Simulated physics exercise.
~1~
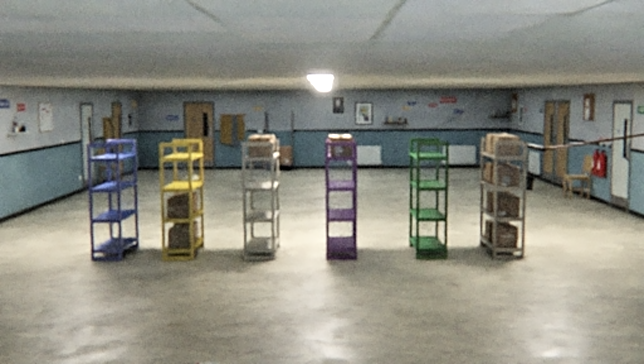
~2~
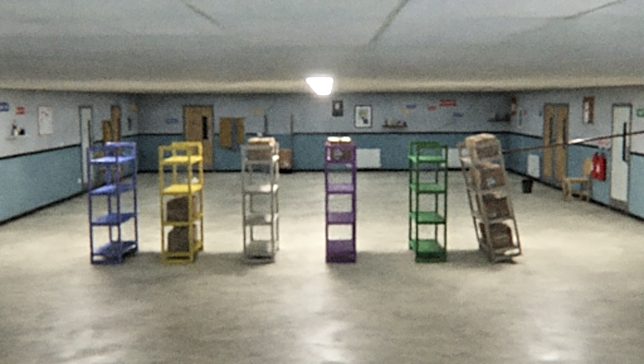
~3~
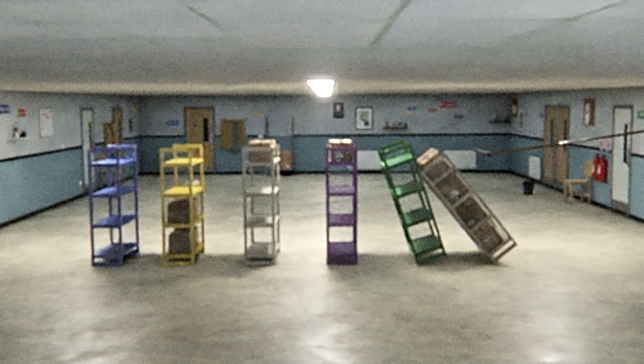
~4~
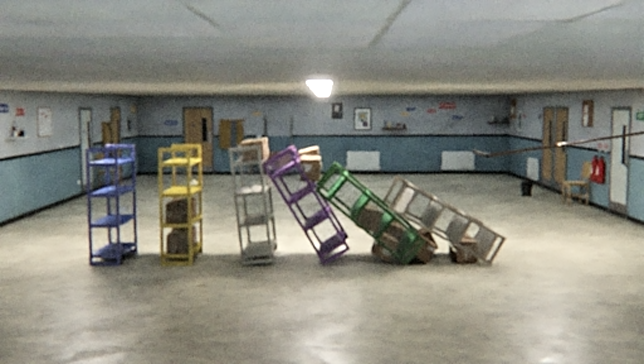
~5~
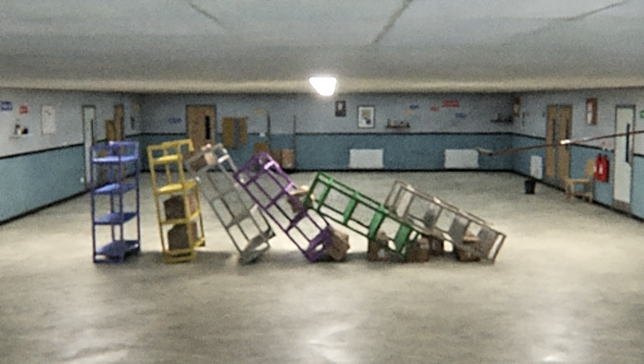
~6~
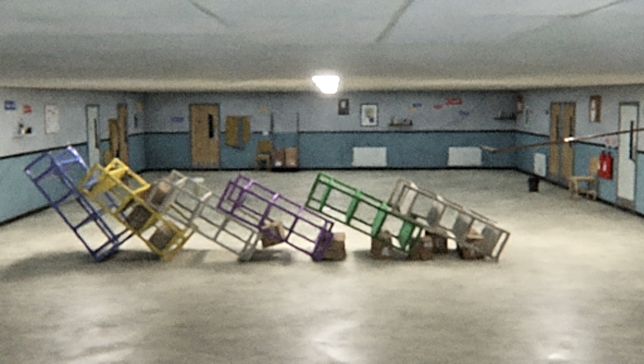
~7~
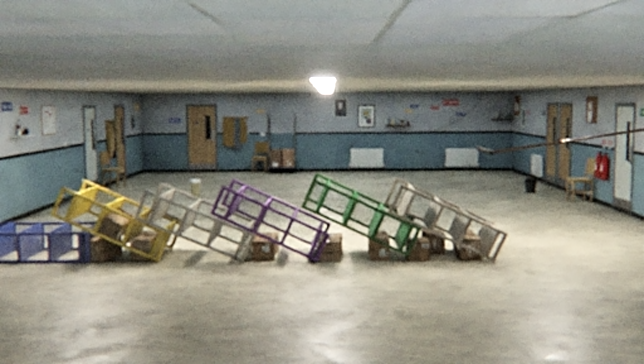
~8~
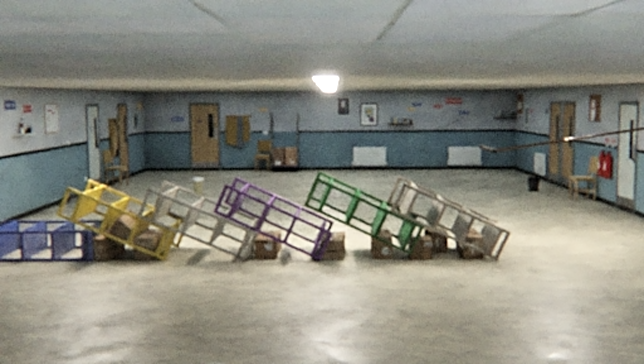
Six open shelf racks stand in a row across the pale floor of a large blue-and-white hall, seen from the front by a slightly swaying camera. From left to right they are blue, yellow, grey, purple, green and brownish, some holding cartons, with a thin pole reaching in from the right. The brownish rack tips left into the green one, which leans into the purple. Cartons spill as the grey, yellow and blue racks tilt in turn. The blue rack finally falls flat at the far left, while the others rest slanted in a line among the cartons, none left standing.
